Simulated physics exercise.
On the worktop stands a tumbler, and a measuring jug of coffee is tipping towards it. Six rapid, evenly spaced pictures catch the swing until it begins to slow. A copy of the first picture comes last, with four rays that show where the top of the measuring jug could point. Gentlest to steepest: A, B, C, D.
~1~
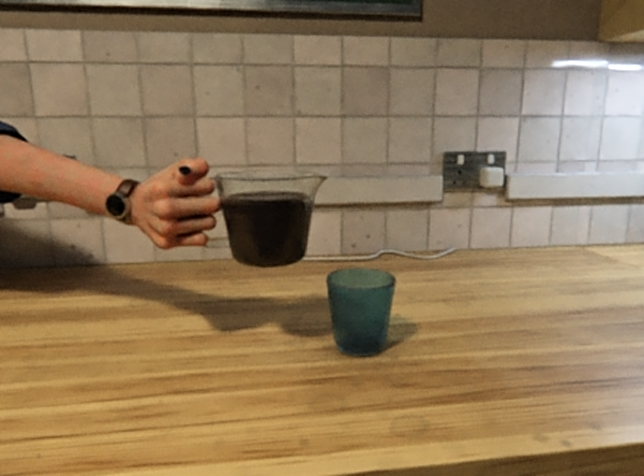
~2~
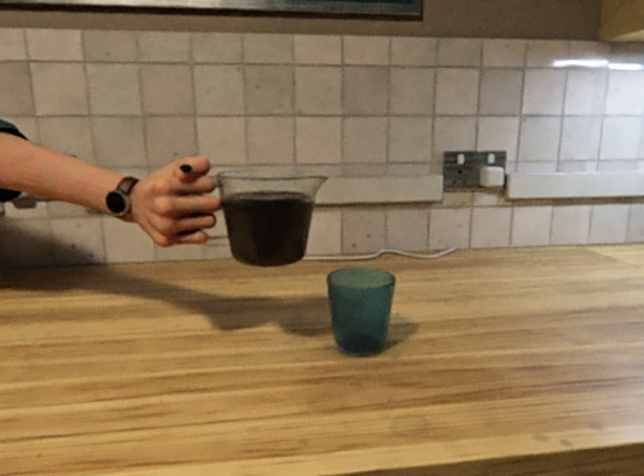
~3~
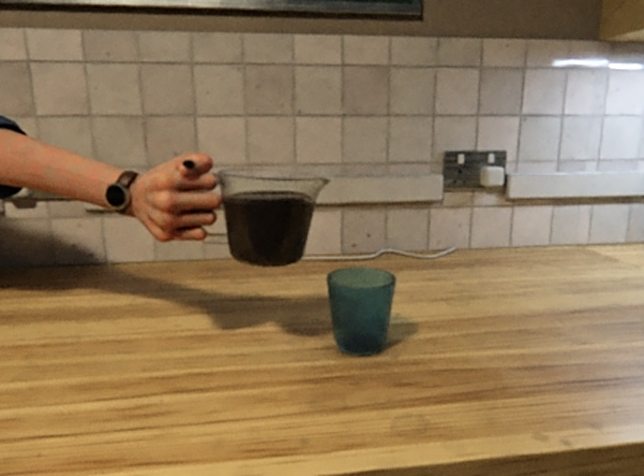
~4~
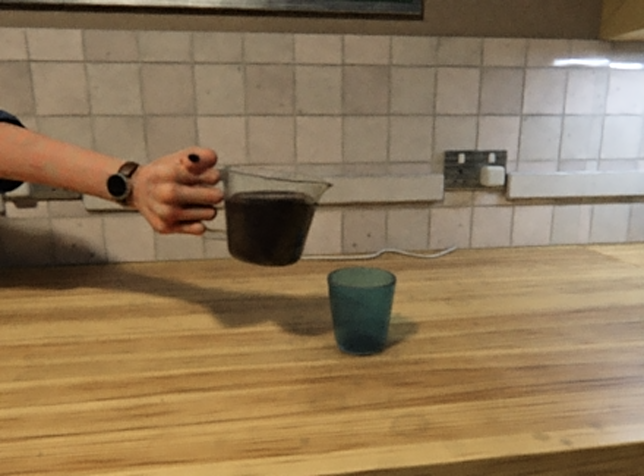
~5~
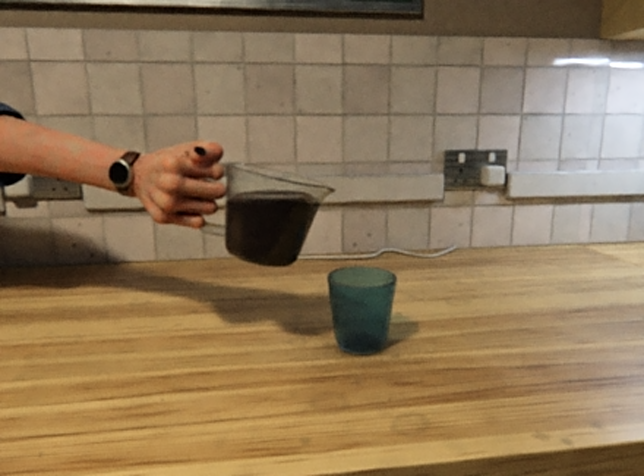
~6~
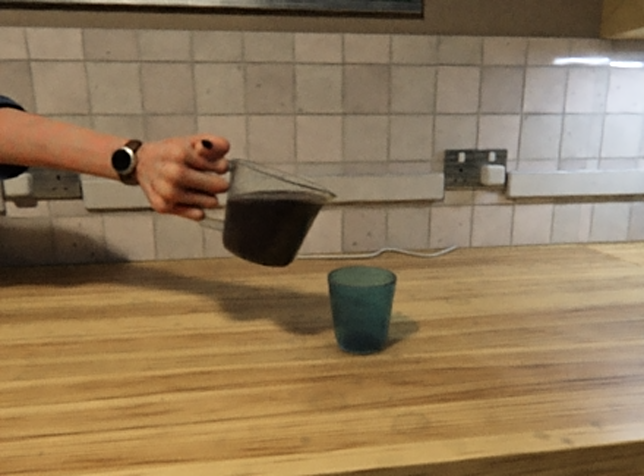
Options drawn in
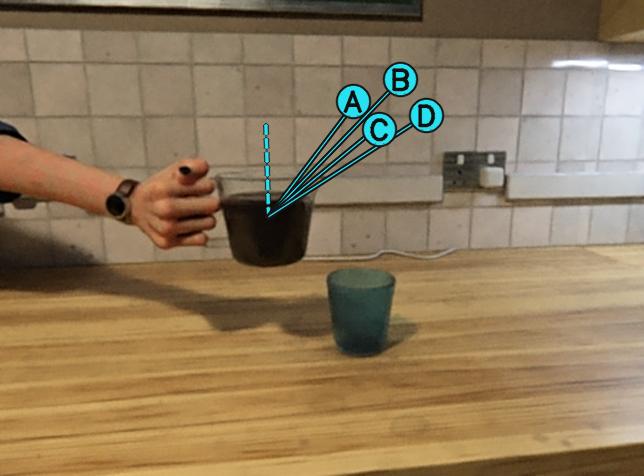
A hand held a clear glass jug of dark liquid above and to the left of a blue-green tumbler on a wooden worktop, nearly still at first, then slowly tilted it to the right.
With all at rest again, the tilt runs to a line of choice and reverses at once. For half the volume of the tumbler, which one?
Go for C.
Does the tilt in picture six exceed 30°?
No, it does not.
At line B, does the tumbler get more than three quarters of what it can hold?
No, less.
On the marked copy, A at (344, 116); B at (388, 91); C at (364, 137); D at (411, 124).
Choosing A, the tumbler ends with about 22 % of what it can hold.
Choosing B, the tumbler ends with about 35 % of what it can hold.
Choosing C, the tumbler ends with about 51 % of what it can hold.
Choosing D, the tumbler ends with about 63 % of what it can hold; 4 % of the coffee is spilt.
